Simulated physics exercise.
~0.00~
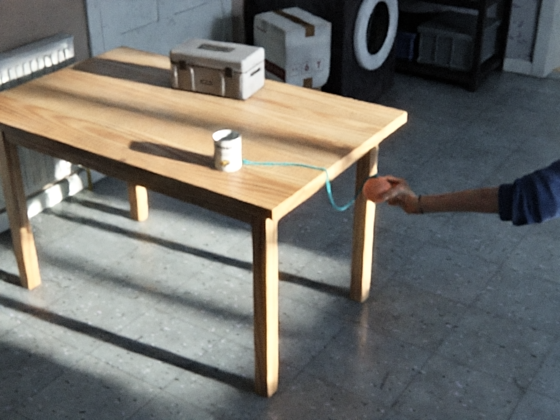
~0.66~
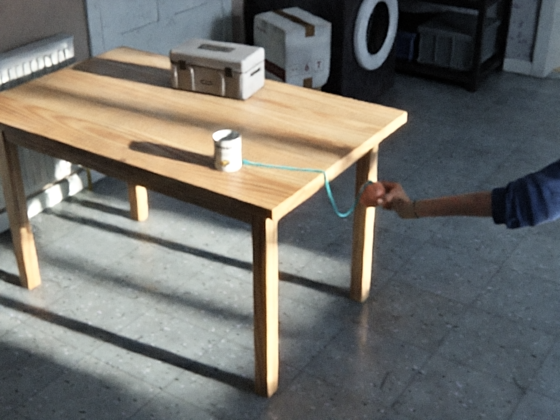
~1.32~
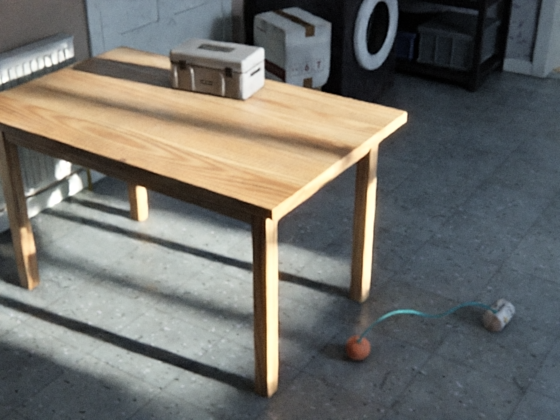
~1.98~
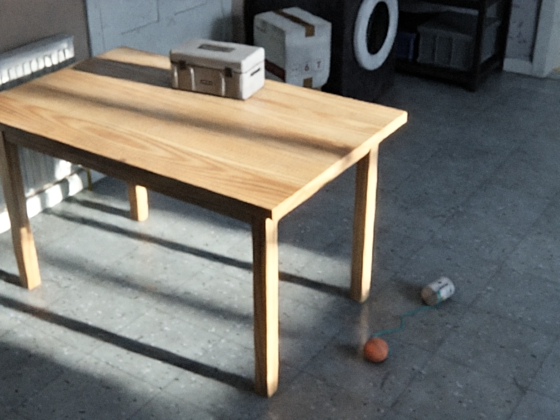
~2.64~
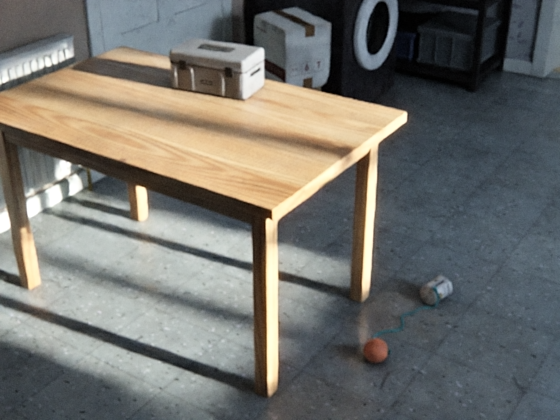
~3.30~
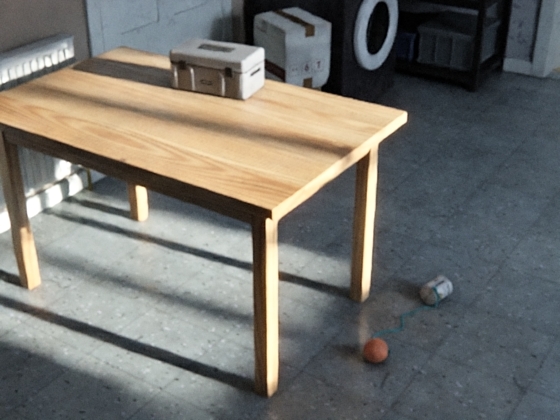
To begin with, a hand at the right holds an orange ball-like object over the floor beside a wooden table, with a blue-green string running from it to a small white cup on the tabletop, near a grey toolbox. The hand shifts slightly left and down. It then lets go and withdraws from view, and the orange drops to the floor while the cup is pulled off the table and comes down to its right. The two draw closer together, the string between them. Finally, both lie still on the floor, and the toolbox remains in place on the table.
